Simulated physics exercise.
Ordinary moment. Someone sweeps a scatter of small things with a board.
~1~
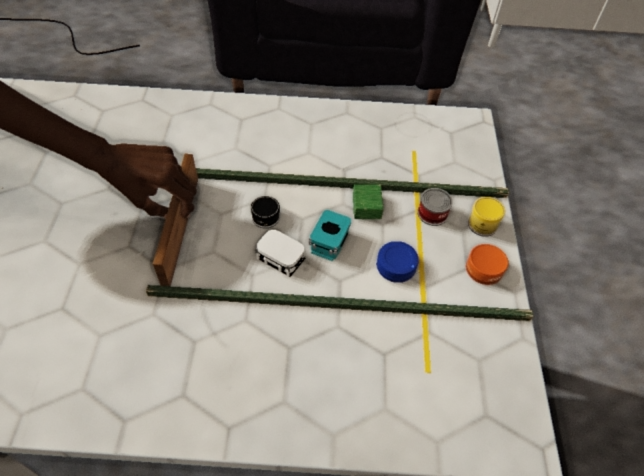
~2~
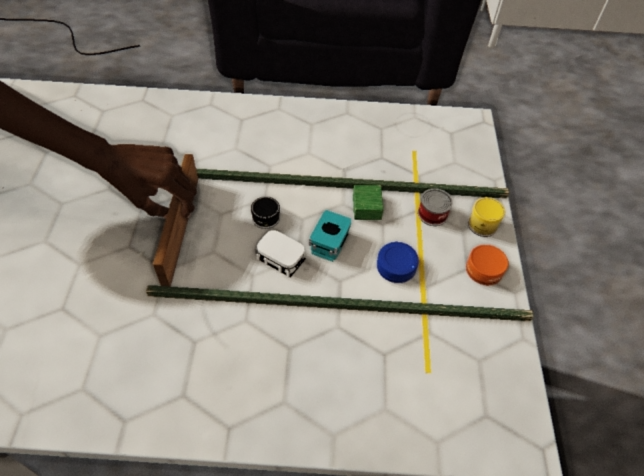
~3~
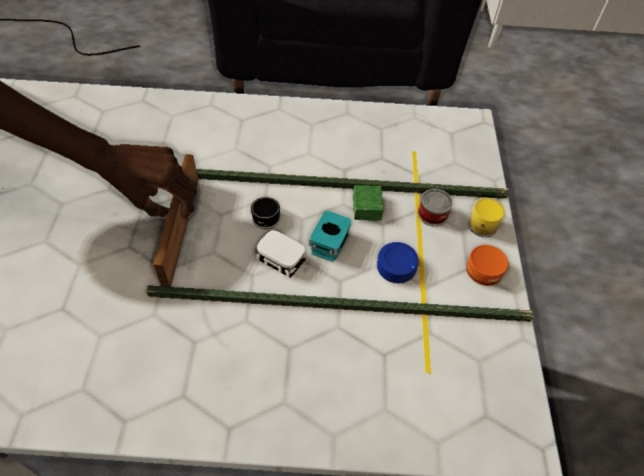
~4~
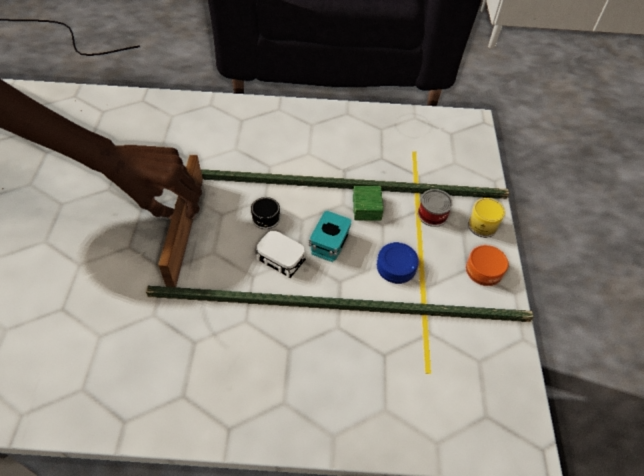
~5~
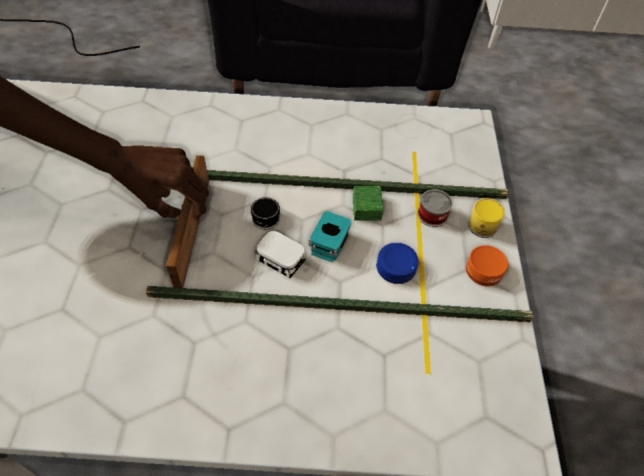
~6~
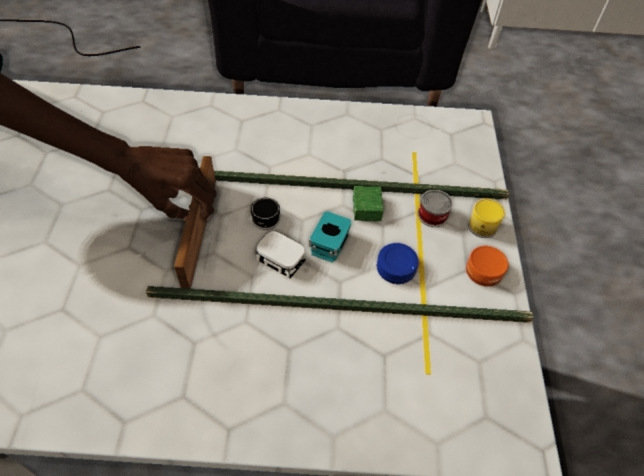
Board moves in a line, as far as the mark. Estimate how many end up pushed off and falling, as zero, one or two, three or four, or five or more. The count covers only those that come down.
Zero end up falling off.
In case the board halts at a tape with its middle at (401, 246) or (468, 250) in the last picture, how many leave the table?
The counts: 0 and 2.
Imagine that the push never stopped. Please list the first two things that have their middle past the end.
Those two are the orange tub and the yellow tin, in that order.
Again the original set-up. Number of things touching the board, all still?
That comes to 4.
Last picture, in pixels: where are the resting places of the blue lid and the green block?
First at (472, 274); second at (434, 200).
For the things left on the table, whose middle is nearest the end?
The orange tub is foremost.
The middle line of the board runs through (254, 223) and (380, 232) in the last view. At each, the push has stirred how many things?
At the first point the count is 1, at the second it's 5.
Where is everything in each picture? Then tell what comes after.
Yellow tin (486, 217); orange tub (487, 264); red pot (435, 207); board (178, 217); tape (420, 245), in the first picture.
Orange tub (487, 265); board (178, 218), in the second picture.
Red pot (435, 208); turquoise case (331, 236), in the third picture.
Yellow tin (486, 218); green block (368, 203), in the fourth picture.
Orange tub (486, 266); black pot (266, 214), in the fifth picture.
Yellow tin (486, 219); orange tub (487, 266); red pot (435, 209); board (197, 220); tape (420, 247), in the sixth picture.
Early on, none off yet; yellow tin at rest near (486, 219); orange tub at rest near (487, 266); red pot at rest near (435, 209).
Finally, the number that fall off is zero.
